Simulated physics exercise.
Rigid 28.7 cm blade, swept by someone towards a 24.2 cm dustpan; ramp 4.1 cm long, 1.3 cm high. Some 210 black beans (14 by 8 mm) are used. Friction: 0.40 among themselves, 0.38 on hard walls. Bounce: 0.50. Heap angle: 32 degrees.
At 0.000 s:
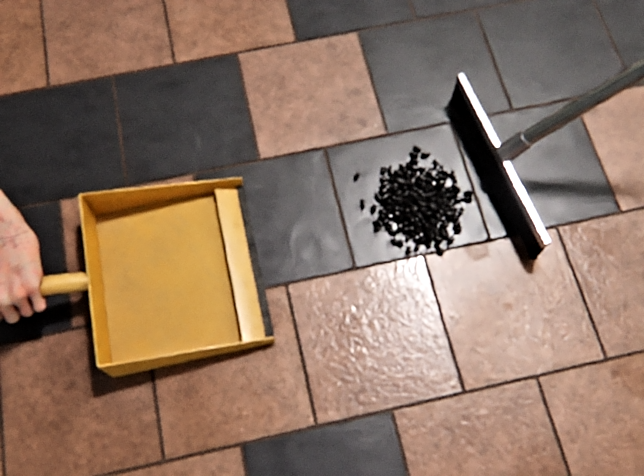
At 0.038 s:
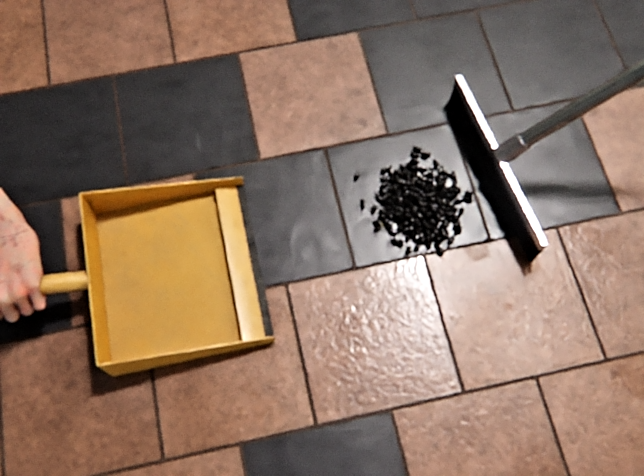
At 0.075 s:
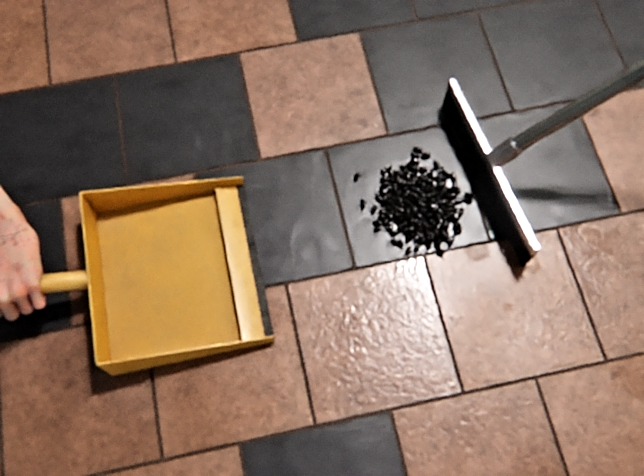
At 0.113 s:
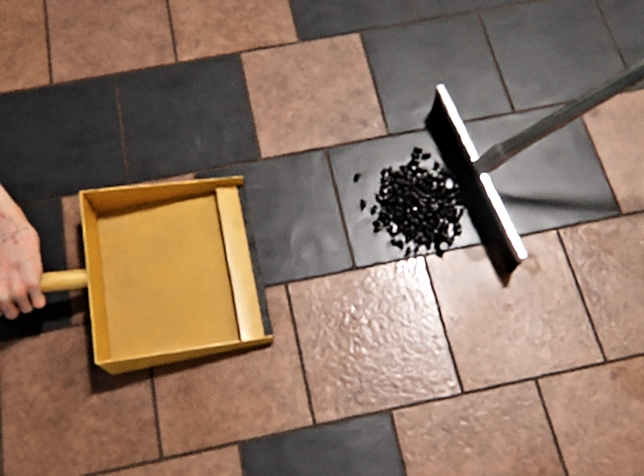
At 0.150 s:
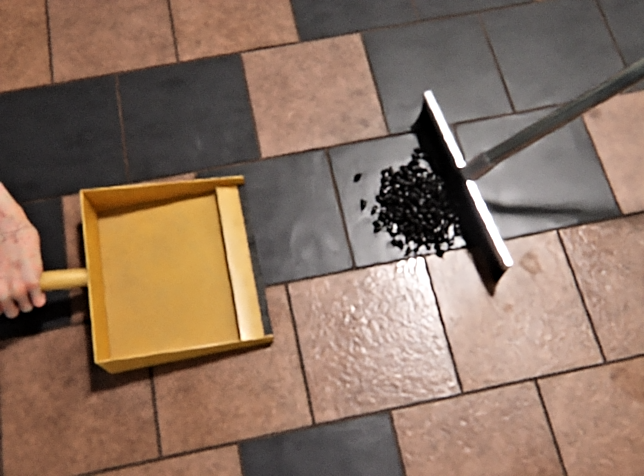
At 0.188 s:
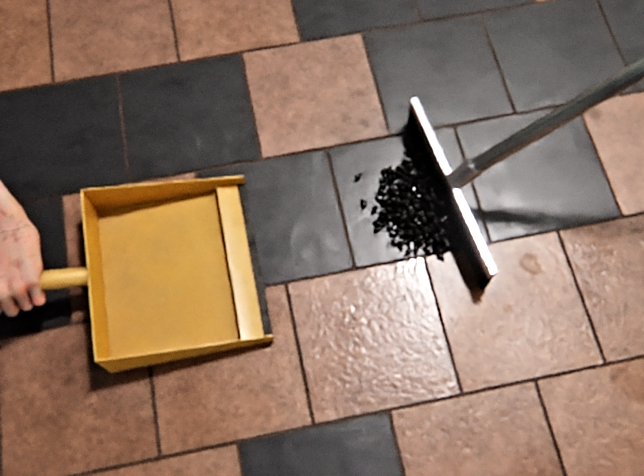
A hand at the left edge grips the handle of a yellow dustpan lying on a floor of reddish-brown and dark grey tiles, seen from above at a slant. Right of centre, a loose heap of small black pieces sits on a dark tile, beside a straight pale-edged blade on a grey pole. The blade slides leftward and slightly down into the heap, crowding its right side, while the dustpan and camera stay still.
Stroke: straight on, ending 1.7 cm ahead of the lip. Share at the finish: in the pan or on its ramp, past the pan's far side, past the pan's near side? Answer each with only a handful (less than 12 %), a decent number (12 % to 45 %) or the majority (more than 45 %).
Pan: A decent number; far side: Only a handful; near side: Only a handful.
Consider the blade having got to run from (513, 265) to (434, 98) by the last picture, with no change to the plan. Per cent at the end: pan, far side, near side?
Final per cent - pan 35, far 5, near 10.
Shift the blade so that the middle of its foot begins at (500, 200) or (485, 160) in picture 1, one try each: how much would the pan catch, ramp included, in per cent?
About 40 and 35 per cent.
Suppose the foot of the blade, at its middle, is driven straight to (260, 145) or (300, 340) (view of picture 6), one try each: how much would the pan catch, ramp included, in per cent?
Roughly 10 % and 30 %.
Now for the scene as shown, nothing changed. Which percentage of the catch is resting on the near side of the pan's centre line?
Something like 60 in a hundred.
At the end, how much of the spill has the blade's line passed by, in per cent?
About 0 per cent.
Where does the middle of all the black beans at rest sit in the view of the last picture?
Est. centre at rest: (262, 273) px.
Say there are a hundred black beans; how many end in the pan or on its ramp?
Around 35 in a hundred finish there.
After 0.40 s, middle of the blade 16 cm from the lip; 0 % over the lip, far side 5 %, near side 0 %.
Then, at 0.54 s, middle of the blade 7 cm from the lip; 0 % over the lip, far side 5 %, near side 0 %.
After 0.80 s, middle of the blade 4 cm from the lip; 35 % over the lip, far side 5 %, near side 5 %.
At rest (2.6 s), pan 35 %, far side 5 %, near side 5 %, in front of the lip or behind the blade 55 %.
